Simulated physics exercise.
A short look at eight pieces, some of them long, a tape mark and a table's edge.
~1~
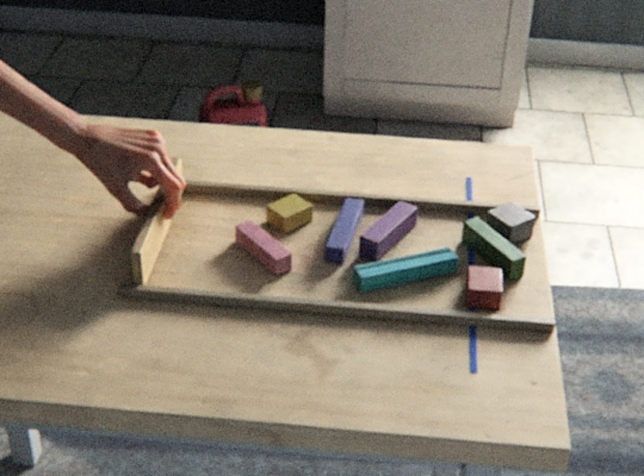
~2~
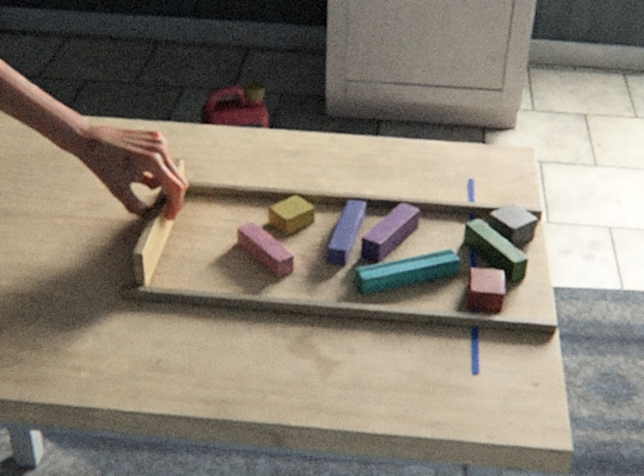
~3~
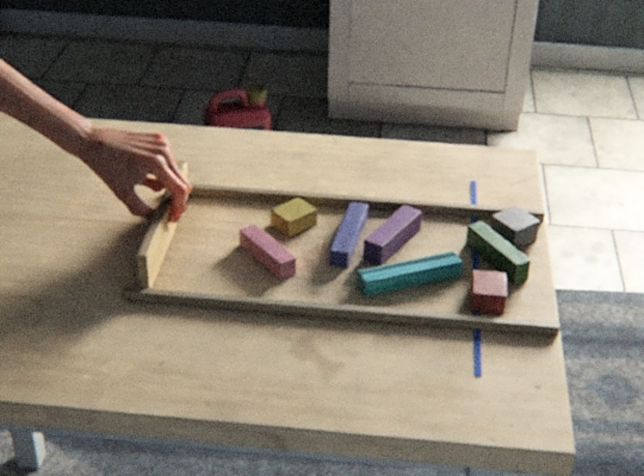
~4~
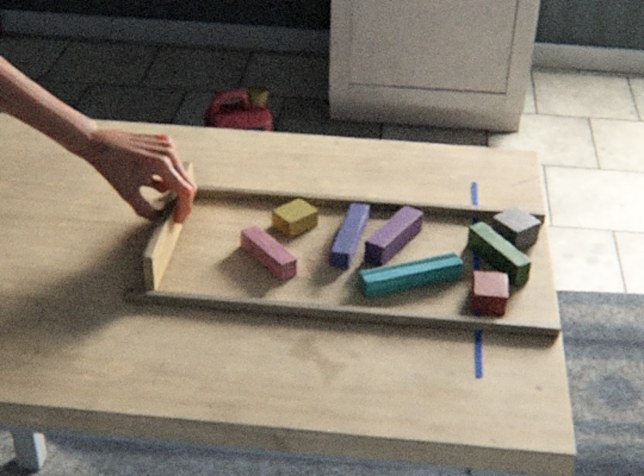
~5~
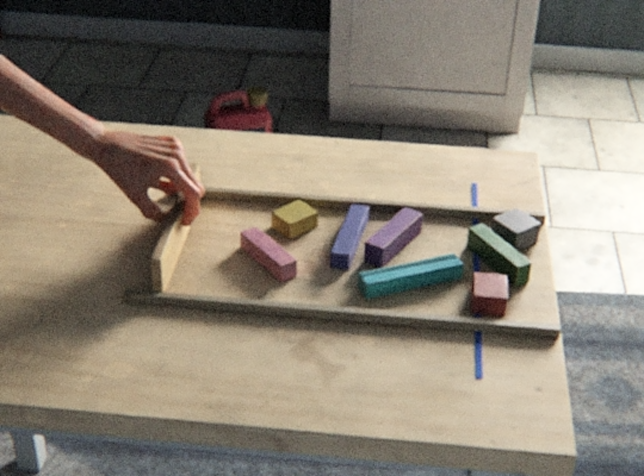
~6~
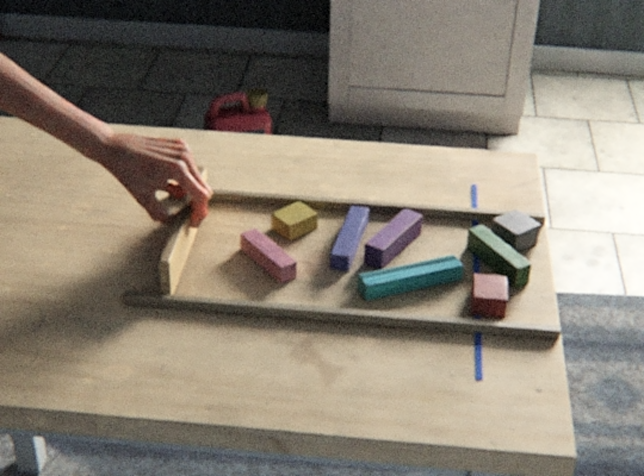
We see a hand holding an upright board at the left end of a shallow tray on a table, with eight coloured blocks lying still to its right, as the hand slides the board slightly rightward without touching them.
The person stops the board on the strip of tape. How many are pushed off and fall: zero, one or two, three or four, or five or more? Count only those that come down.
The number that fall off is one or two.
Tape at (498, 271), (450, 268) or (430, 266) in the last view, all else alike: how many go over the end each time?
The counts: 3, 0 and 0.
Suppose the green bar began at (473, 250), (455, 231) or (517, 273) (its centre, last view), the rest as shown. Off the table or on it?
Place by place, it goes over; drops off; falls.
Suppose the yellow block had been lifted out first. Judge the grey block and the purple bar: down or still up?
The grey block is lost, the purple bar does not fall.
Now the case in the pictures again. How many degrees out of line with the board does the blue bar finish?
Roughly 10° out of line.
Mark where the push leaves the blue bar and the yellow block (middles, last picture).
About (514, 250), and the other about (491, 228).
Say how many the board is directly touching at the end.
The number is 3.
A little later, none off yet; grey block at rest near (515, 231); green bar at rest near (498, 256); red block at rest near (489, 295).
When it is over, the number that fall off is one or two; down, green bar and grey block.
